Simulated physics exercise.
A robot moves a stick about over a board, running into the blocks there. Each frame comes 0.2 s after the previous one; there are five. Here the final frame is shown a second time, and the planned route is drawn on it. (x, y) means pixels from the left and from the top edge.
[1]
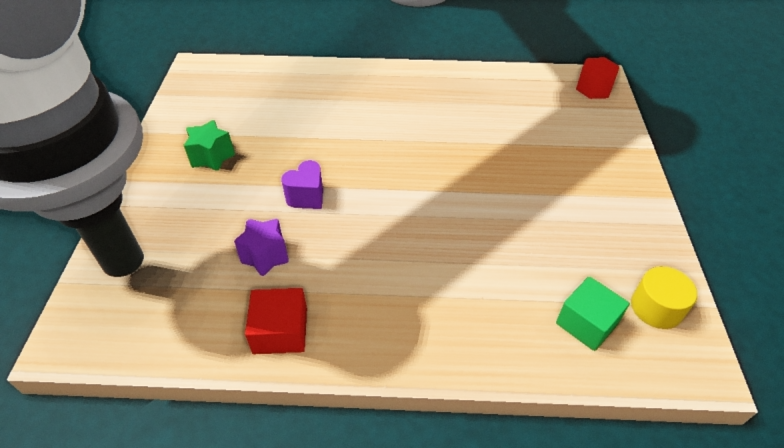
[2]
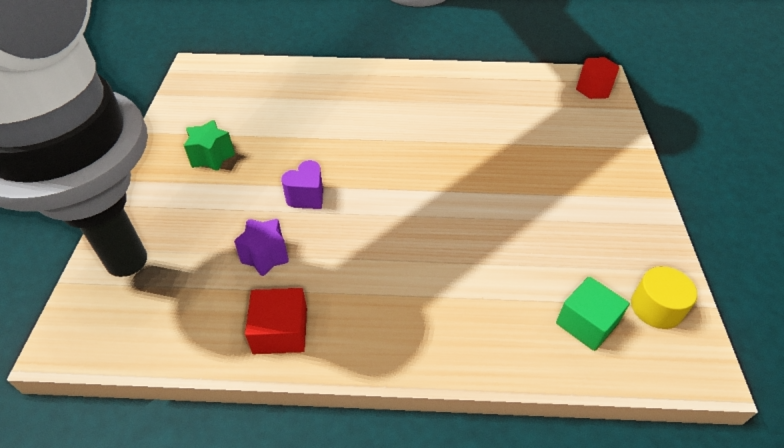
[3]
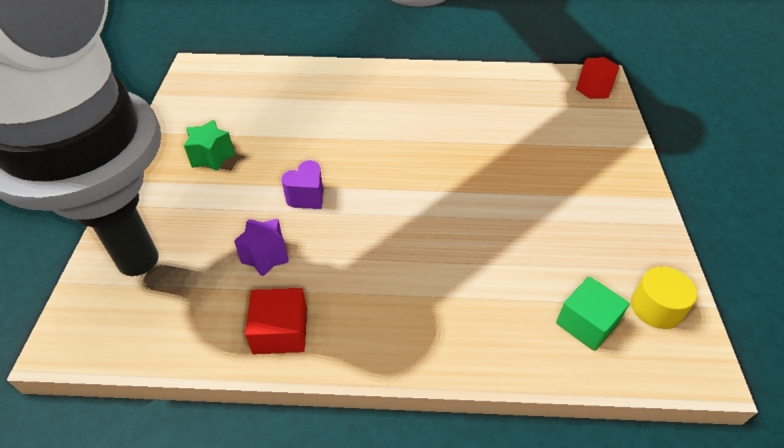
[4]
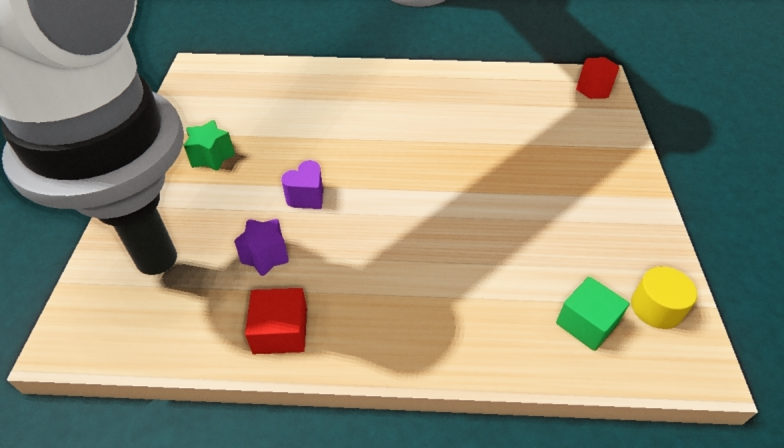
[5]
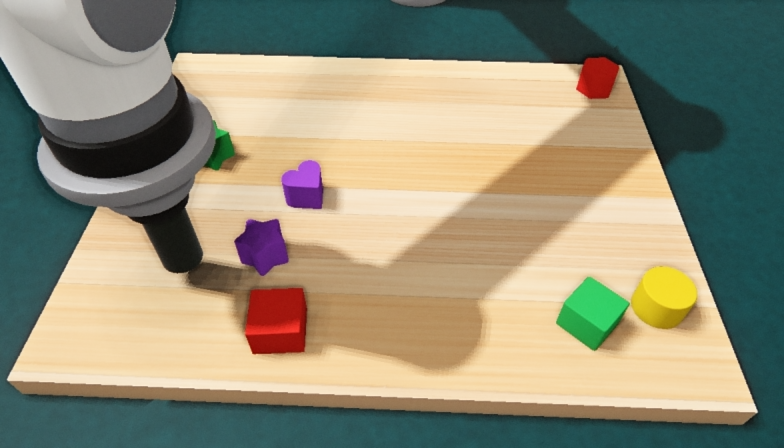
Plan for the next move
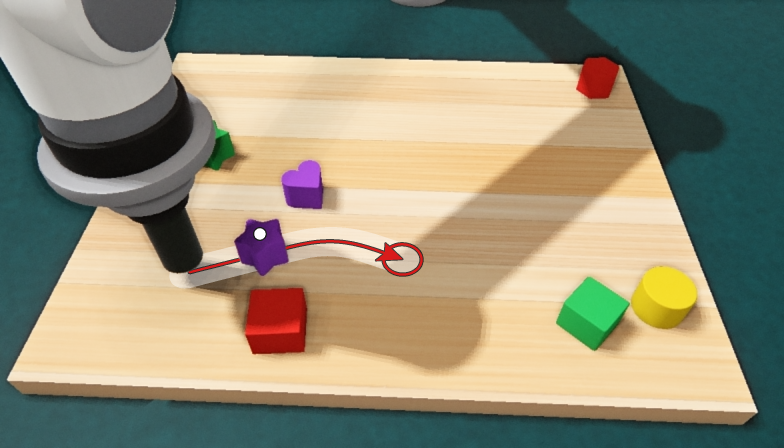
On a pale wooden board over a dark green surface, a robot arm holds a short black stick at the left, near scattered coloured blocks. The stick barely shifts at first, then slides right toward the purple star, its shadow moving along and the arm partly covering the green star, while the blocks stay still.
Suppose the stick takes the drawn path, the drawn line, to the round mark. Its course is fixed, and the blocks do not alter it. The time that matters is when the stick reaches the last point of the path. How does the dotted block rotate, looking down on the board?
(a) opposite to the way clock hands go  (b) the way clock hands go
a (opposite to the way clock hands go)
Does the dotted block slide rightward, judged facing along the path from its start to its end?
My answer is no.
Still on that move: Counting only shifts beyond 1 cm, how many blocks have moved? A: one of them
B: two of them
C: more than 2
Answer: A.
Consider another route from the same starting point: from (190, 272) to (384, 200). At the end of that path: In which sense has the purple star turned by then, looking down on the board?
It twists with the clock when seen from above.
The drawn path runs from (190, 272) via (264, 254) and (335, 241), ending at (403, 259); the dot is on the purple star.
The first path, step by step. One third of the way, stick (261, 239); purple star (304, 223).
Two thirds of the way, stick (334, 227); purple star (368, 207), turned 40° anticlockwise.
At the end, stick (403, 245); purple star (399, 205), turned 95° anticlockwise; purple heart not moved.
